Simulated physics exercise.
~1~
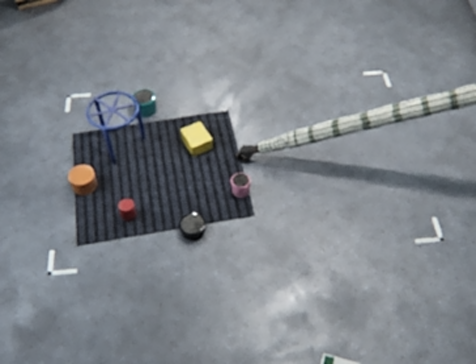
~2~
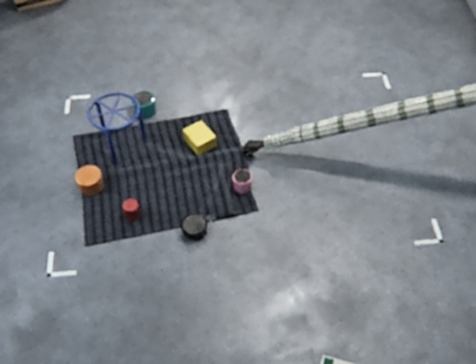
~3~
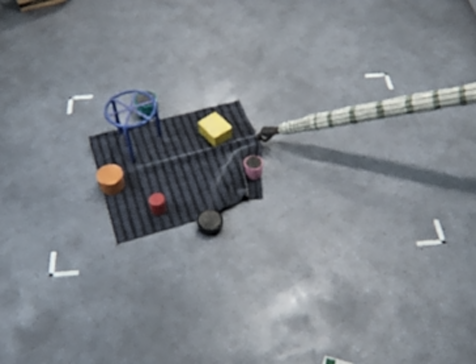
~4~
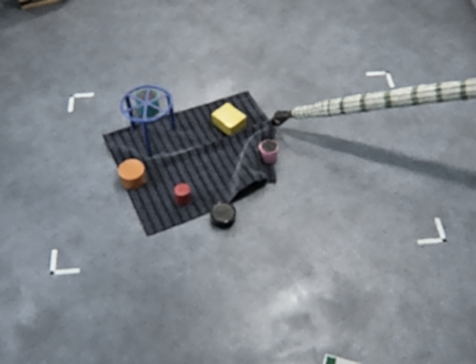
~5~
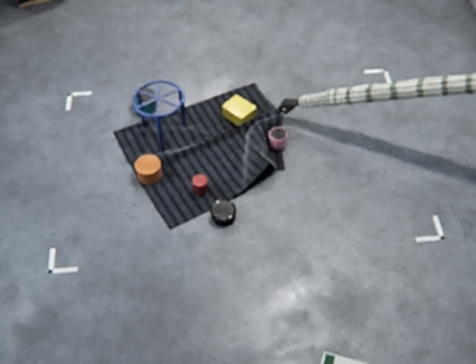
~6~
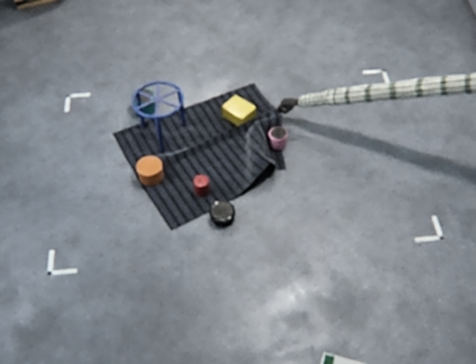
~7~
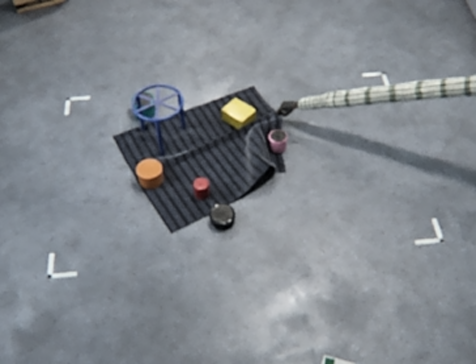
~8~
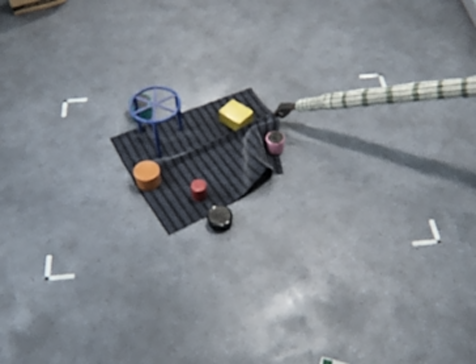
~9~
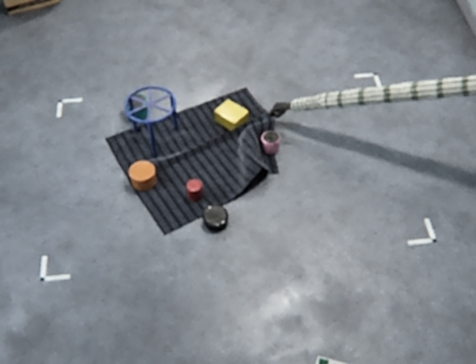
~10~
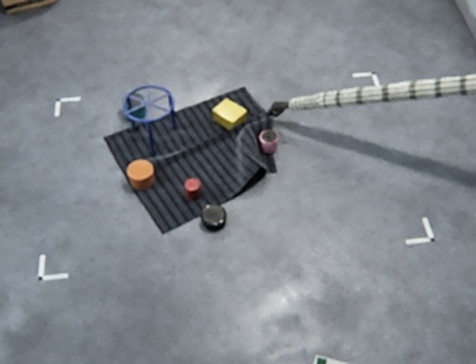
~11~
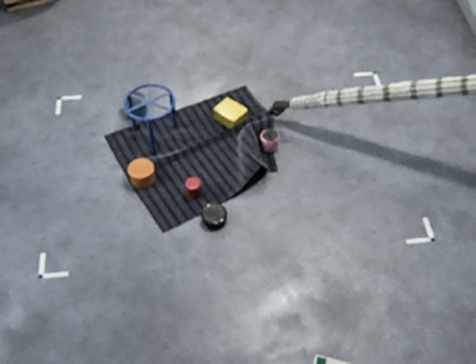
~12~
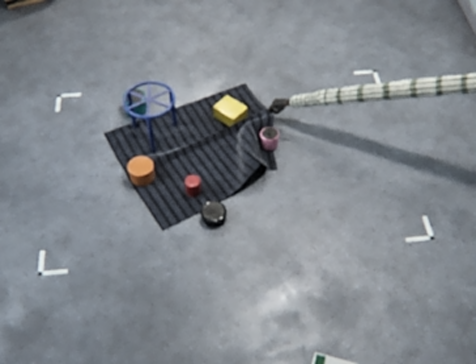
A black striped rug lies on a grey hallway floor between white tape corners, seen from above by a slightly swaying camera. A blue stool and teal pot stand at its upper left, an orange bin at left, a yellow crate near the top, a red tub and black pot lower down, and a pink pot at right. A pale banded arm reaching from the right grips the rug's edge and drags it rightward and slightly upward, carrying the objects along and turning it. The teal pot stays behind, beneath the stool. The pulling stops, leaving the rug skewed, its lower right edge folded, everything upright and still.
